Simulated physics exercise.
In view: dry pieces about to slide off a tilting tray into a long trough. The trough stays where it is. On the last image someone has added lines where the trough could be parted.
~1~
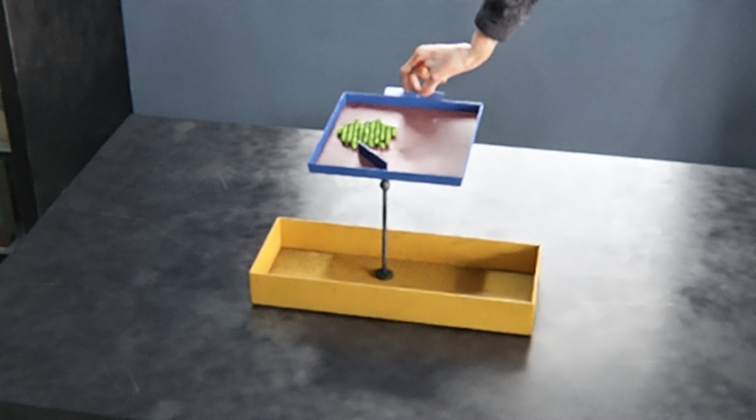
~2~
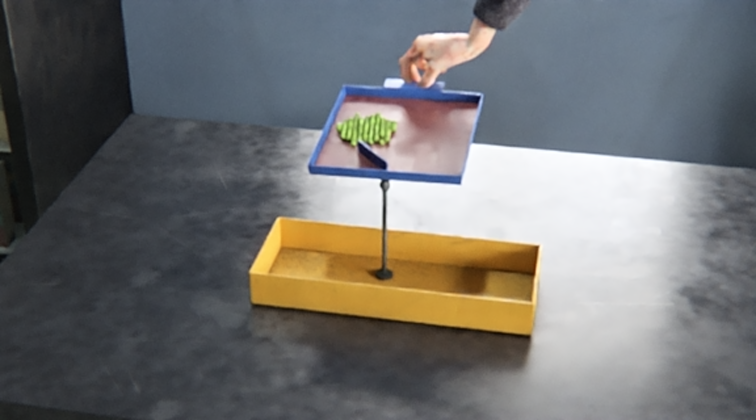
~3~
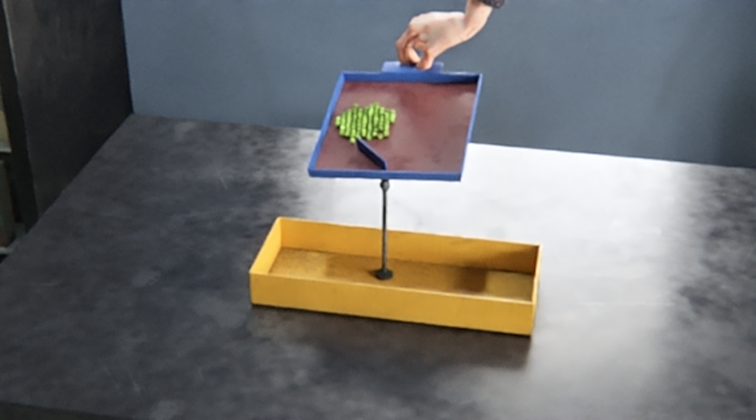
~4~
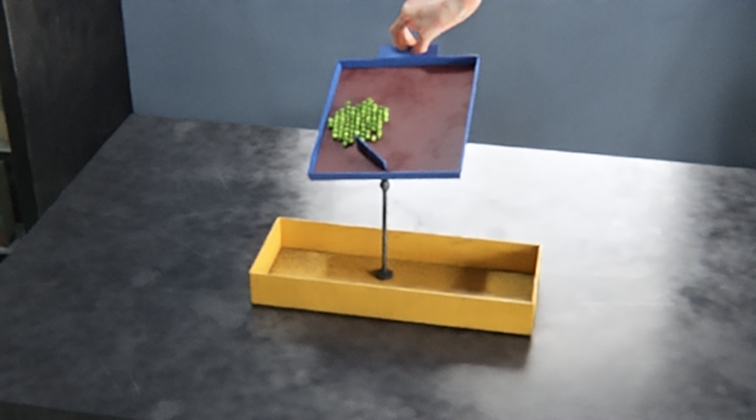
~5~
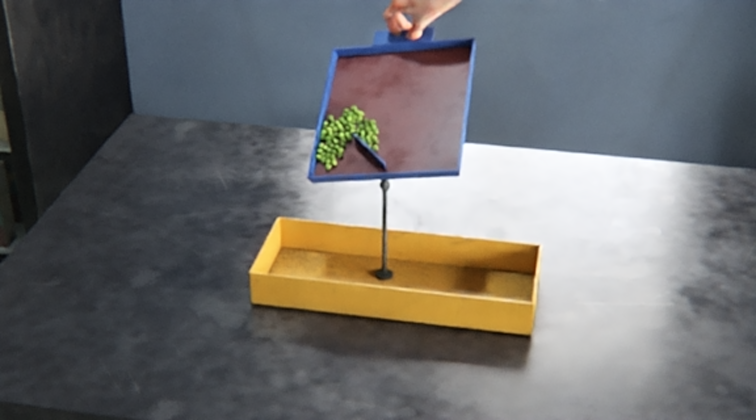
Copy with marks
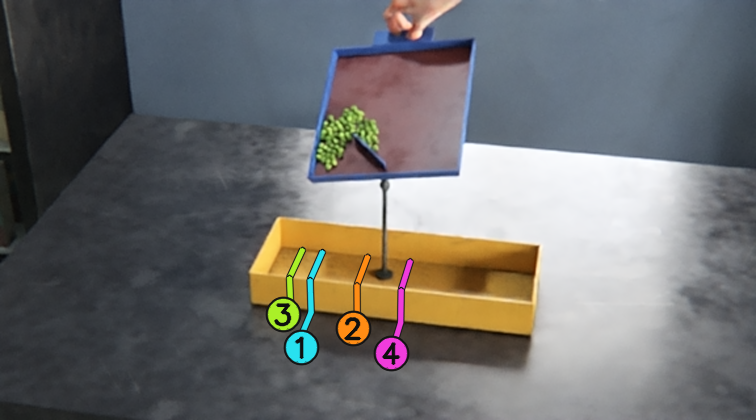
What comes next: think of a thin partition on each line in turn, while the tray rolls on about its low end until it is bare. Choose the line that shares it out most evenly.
The answer is line 1.
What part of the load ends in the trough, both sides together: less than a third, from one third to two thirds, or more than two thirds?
It is more than two thirds.
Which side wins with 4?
More lands on the left.
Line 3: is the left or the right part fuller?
More lands on the right.
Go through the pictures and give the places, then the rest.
In the first frame, corners of the pouring end near (310, 163) and (461, 177), level; middle of the load near (367, 132), dried peas.
In the second frame, corners of the pouring end near (309, 165) and (461, 175), barely tipped; fin from (358, 140) to (387, 162).
In the third frame, corners of the pouring end near (309, 169) and (460, 173), a little tipped; front corners of the trough near (250, 272) and (533, 303).
In the fourth frame, corners of the pouring end near (309, 173) and (459, 171), clearly tipped; far corners near (339, 61) and (477, 56).
In the fifth frame, corners of the pouring end near (309, 176) and (457, 169), clearly tipped; the left corner sinks clearly lower.
On the marked copy, line 1 crosses the front rim at (310, 279); line 2 crosses the front rim at (357, 284); line 3 crosses the front rim at (289, 277); line 4 crosses the front rim at (401, 289).
With 1, of what is caught, close to half on the left of the divider, close to half on the right.
With 2, of what is caught, the bulk on the left of the divider, a small share on the right.
With 3, of what is caught, a small share on the left of the divider, all but a few on the right.
With 4, of what is caught, the whole lot on the left of the divider, none at all on the right.
